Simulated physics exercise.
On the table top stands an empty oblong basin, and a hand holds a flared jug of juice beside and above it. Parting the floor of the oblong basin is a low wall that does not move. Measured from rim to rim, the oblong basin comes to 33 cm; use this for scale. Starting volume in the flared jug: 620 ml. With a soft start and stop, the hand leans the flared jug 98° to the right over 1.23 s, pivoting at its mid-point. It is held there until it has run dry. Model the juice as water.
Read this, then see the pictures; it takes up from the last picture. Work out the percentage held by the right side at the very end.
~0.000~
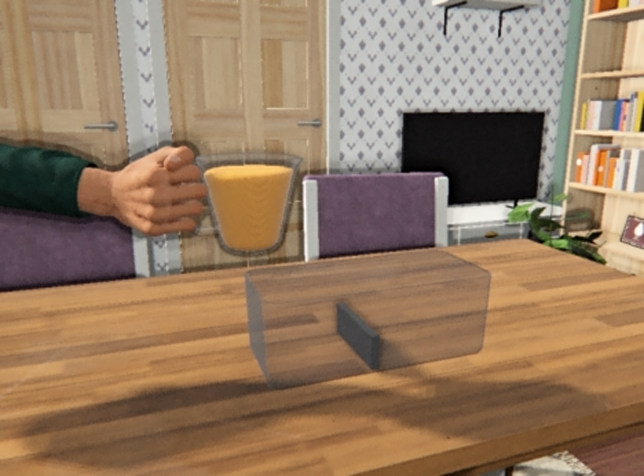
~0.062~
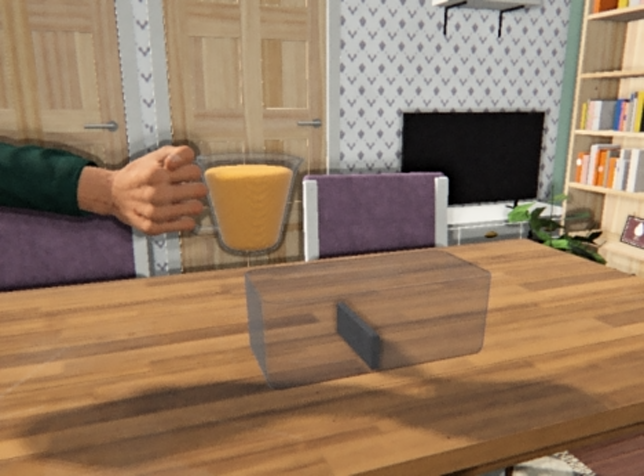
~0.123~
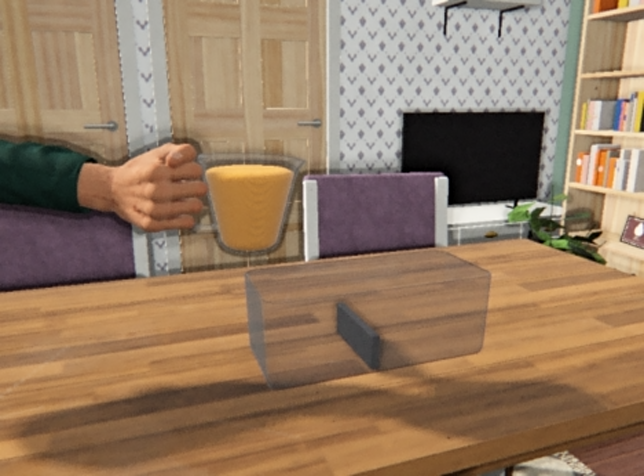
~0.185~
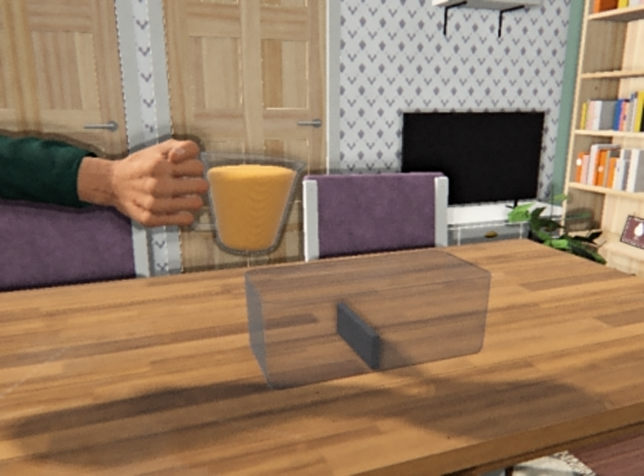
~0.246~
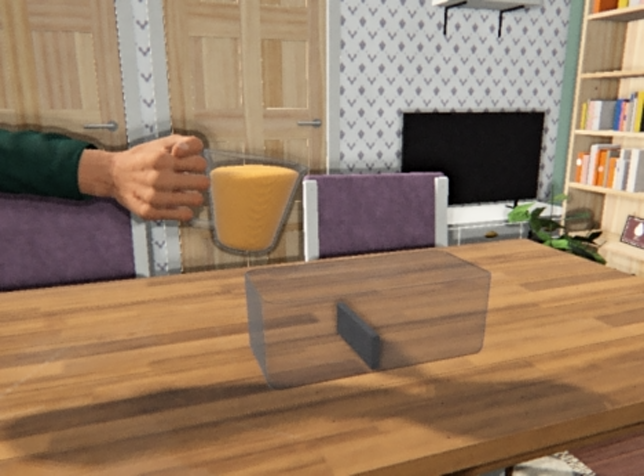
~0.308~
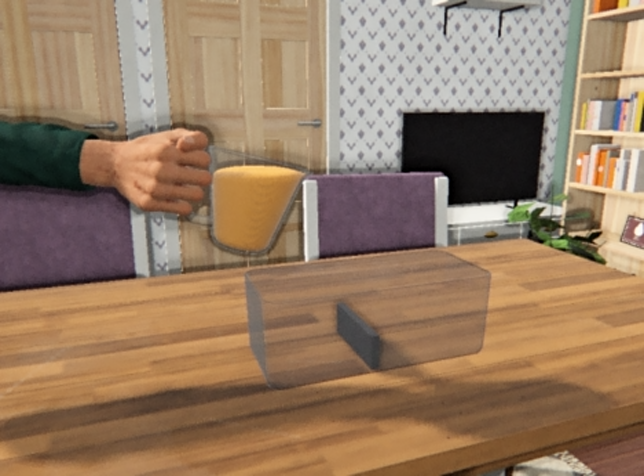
I would put it at 32 per cent.
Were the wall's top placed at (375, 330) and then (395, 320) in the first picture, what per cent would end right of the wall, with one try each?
It comes to 10 per cent, and then 10 per cent.
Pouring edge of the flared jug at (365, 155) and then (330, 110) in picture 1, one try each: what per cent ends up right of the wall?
The first try gives 100 percent and the second 95 percent.
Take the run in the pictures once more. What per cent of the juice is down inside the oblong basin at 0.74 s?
Close to 14 in a hundred.
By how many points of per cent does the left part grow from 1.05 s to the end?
Near 26 in a hundred.
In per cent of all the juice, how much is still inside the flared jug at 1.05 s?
Around 16 percent of it.
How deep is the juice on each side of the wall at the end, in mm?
About 22 mm left, about 8 mm right.
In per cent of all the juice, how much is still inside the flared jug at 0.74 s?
I'd estimate some 68 % remains.
Then, 0.74 s in, the tilt is 64° and 68 per cent is still to pour, 6 is left of the wall and 7 right of it.
Then, 1.05 s in, the tilt is 93° and 17 per cent is still to pour, 41 is left of the wall and 31 right of it.
Then, 1.37 s in, the tilt is 98° and 0 per cent is still to pour, 67 is left of the wall and 31 right of it.
Then, 1.73 s in, the tilt is 98° and 0 per cent is still to pour, 67 is left of the wall and 32 right of it.
Finally, 67 per cent lies left of the wall, 32 right of it and 1 outside.
